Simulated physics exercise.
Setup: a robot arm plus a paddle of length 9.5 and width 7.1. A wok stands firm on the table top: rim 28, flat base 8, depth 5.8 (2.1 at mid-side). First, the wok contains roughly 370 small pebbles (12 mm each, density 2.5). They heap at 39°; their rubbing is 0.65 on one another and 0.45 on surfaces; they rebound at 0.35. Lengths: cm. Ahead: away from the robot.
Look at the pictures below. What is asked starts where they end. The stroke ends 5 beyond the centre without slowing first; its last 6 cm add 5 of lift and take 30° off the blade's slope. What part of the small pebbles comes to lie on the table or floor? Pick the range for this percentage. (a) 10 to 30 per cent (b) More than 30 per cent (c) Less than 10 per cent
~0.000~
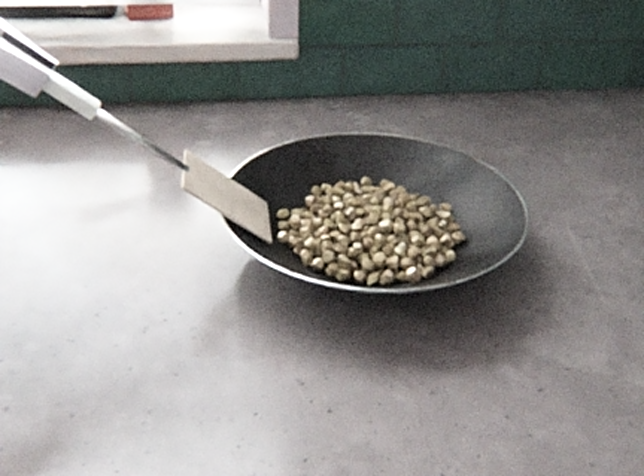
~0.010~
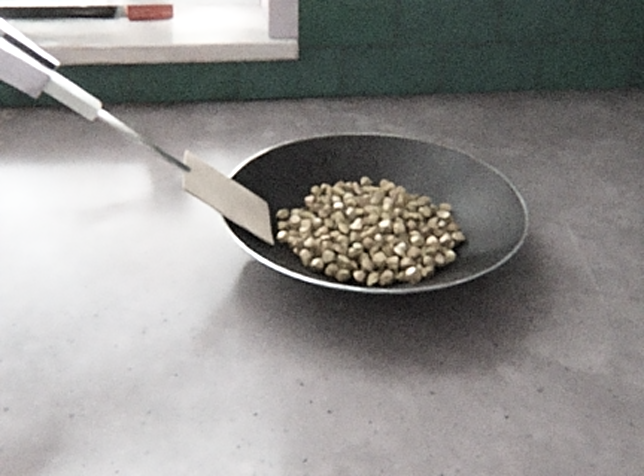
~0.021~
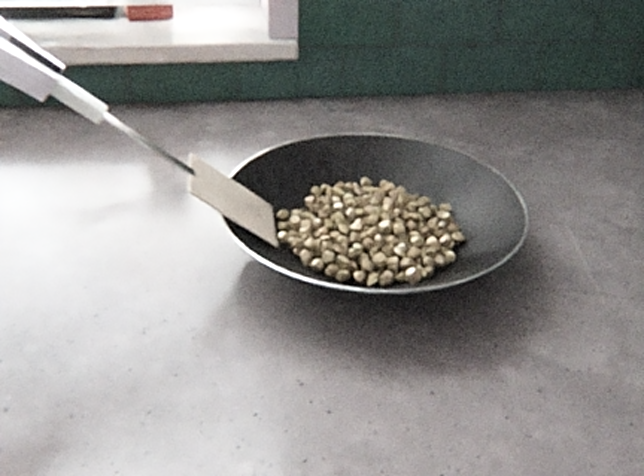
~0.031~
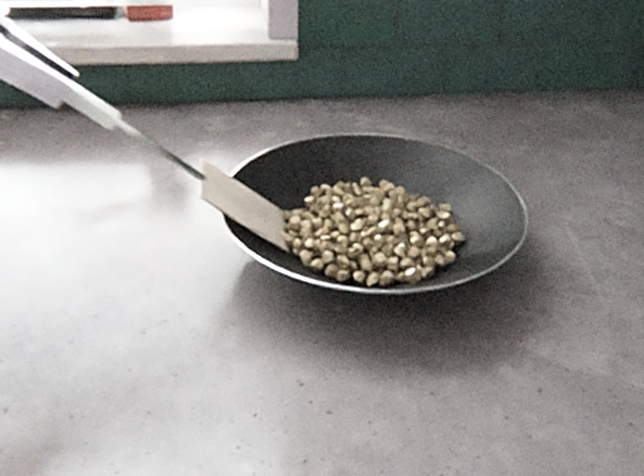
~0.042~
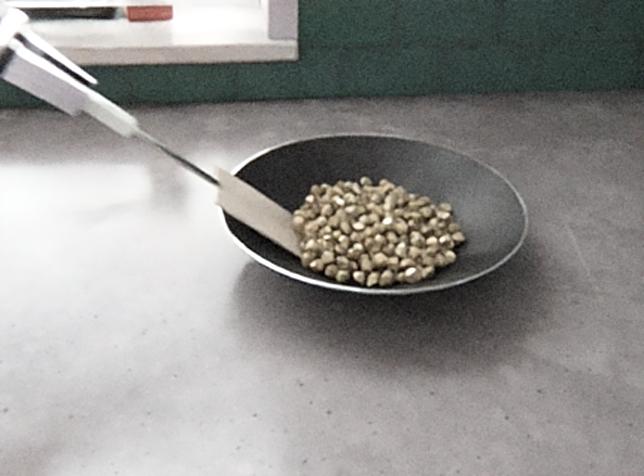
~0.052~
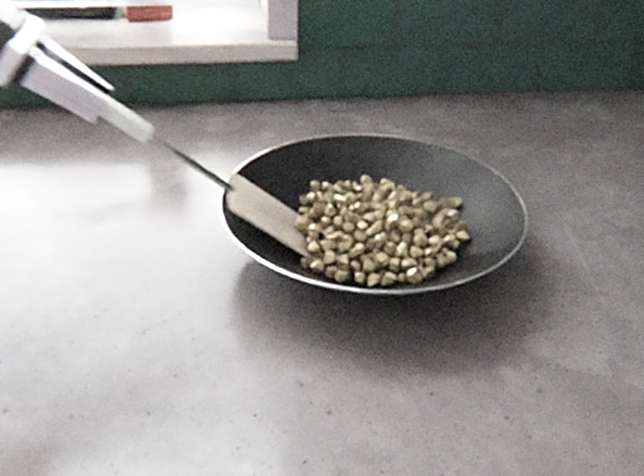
The answer is a.
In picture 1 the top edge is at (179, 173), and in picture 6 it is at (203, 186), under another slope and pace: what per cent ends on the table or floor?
Around 5 per cent finishes there.
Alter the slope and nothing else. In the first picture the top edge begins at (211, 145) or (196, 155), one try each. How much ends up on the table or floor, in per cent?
About 15 and 15 per cent.
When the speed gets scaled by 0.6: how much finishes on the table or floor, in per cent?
Roughly 5 per cent.
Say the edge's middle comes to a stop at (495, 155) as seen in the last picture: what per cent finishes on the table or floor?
Around 55 percent.
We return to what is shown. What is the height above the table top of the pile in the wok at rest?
Top of the heap: Roughly 7.0 cm above the table top.
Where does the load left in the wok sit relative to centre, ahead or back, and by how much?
Some 5.0 cm ahead.
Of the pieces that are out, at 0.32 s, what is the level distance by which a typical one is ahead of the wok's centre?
It sits close to 22 cm ahead of the middle.
By 0.08 s, sloping 40°, highest piece 6 above the table; 372 in the wok.
By 0.11 s, sloping 31°, highest piece 8 above the table; 369 in the wok, 3 on the blade or in flight.
By 0.32 s, sloping 10°, highest piece 11 above the table; 311 in the wok, 32 on the table or floor, 29 on the blade or in flight.
By 1.37 s, sloping 10°, highest piece 8 above the table; 310 in the wok, 62 on the table or floor.
Final count, 310 in the wok, 62 on the table or floor. That is 17 % on the table or floor.
